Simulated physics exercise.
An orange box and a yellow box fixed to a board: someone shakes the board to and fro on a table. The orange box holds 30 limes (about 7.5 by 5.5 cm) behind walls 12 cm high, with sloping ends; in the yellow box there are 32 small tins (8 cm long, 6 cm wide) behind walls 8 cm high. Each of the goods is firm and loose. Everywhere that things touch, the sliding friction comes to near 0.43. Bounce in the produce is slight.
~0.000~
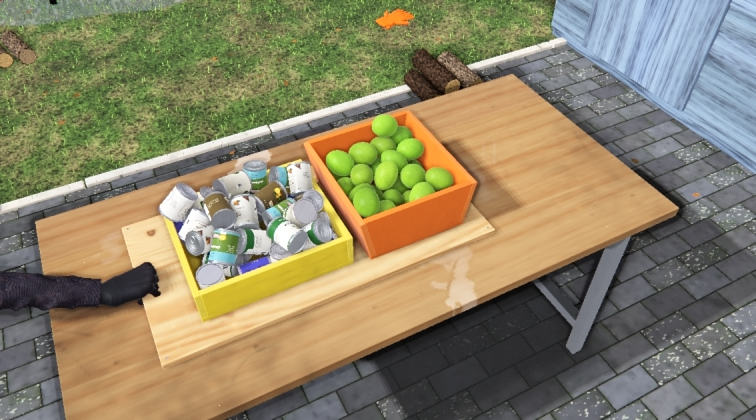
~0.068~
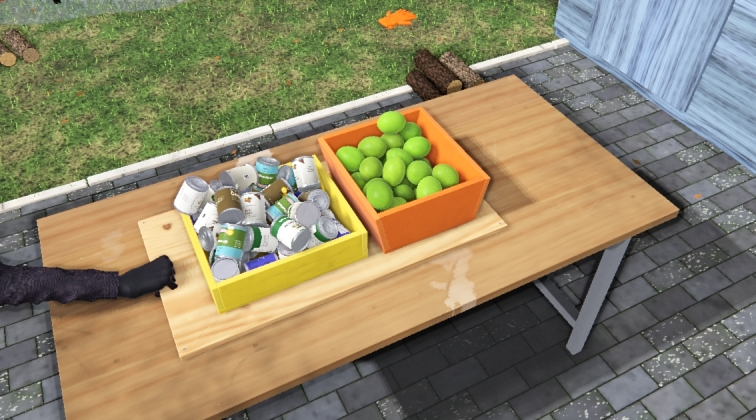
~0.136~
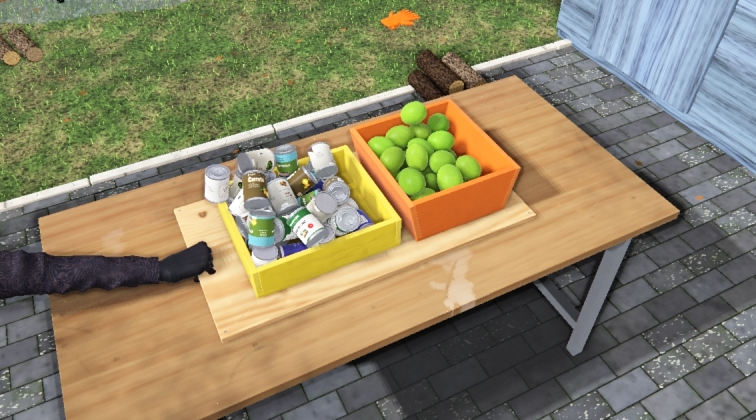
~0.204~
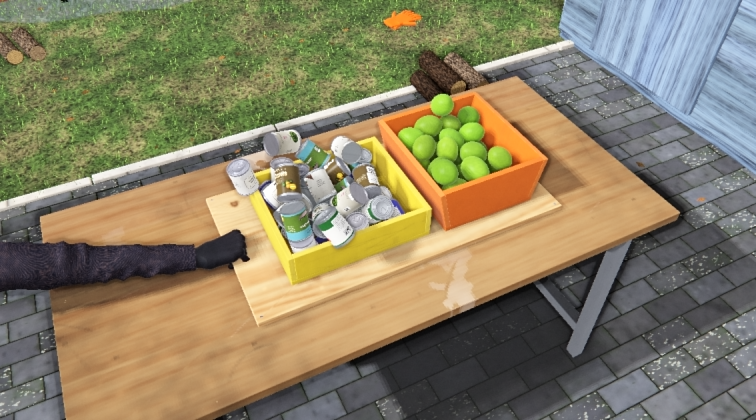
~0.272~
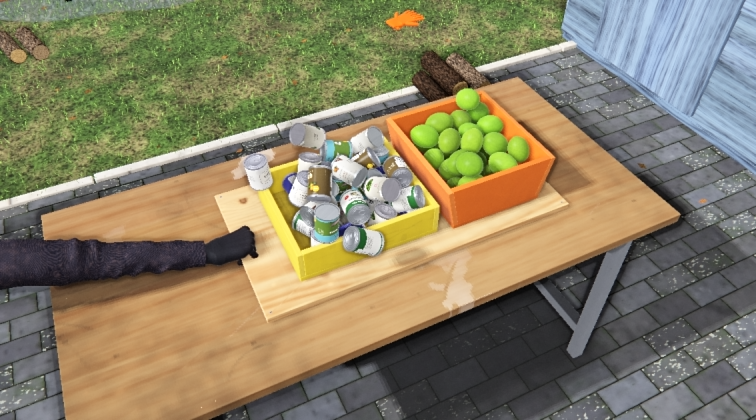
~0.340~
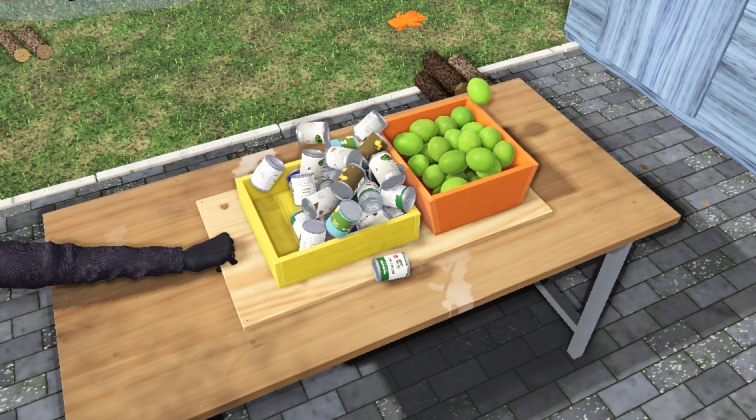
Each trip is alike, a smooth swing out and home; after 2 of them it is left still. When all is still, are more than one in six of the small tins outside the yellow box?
Yes.
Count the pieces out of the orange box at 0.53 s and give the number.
Estimate for the orange box by then: Some 1 out.
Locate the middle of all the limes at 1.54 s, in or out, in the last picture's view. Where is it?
Middle: About (383, 192) px.
After 0.53 s, 1 of 30 out of the orange box and 6 of 32 out of the yellow box.
After 0.77 s, 1 of 30 out of the orange box and 14 of 32 out of the yellow box.
After 1.11 s, 2 of 30 out of the orange box and 13 of 32 out of the yellow box.
Outcome (at 1.54 s), 2 of 30 out of the orange box and 14 of 32 out of the yellow box. Asked share, 14 of 32, 44 per cent.
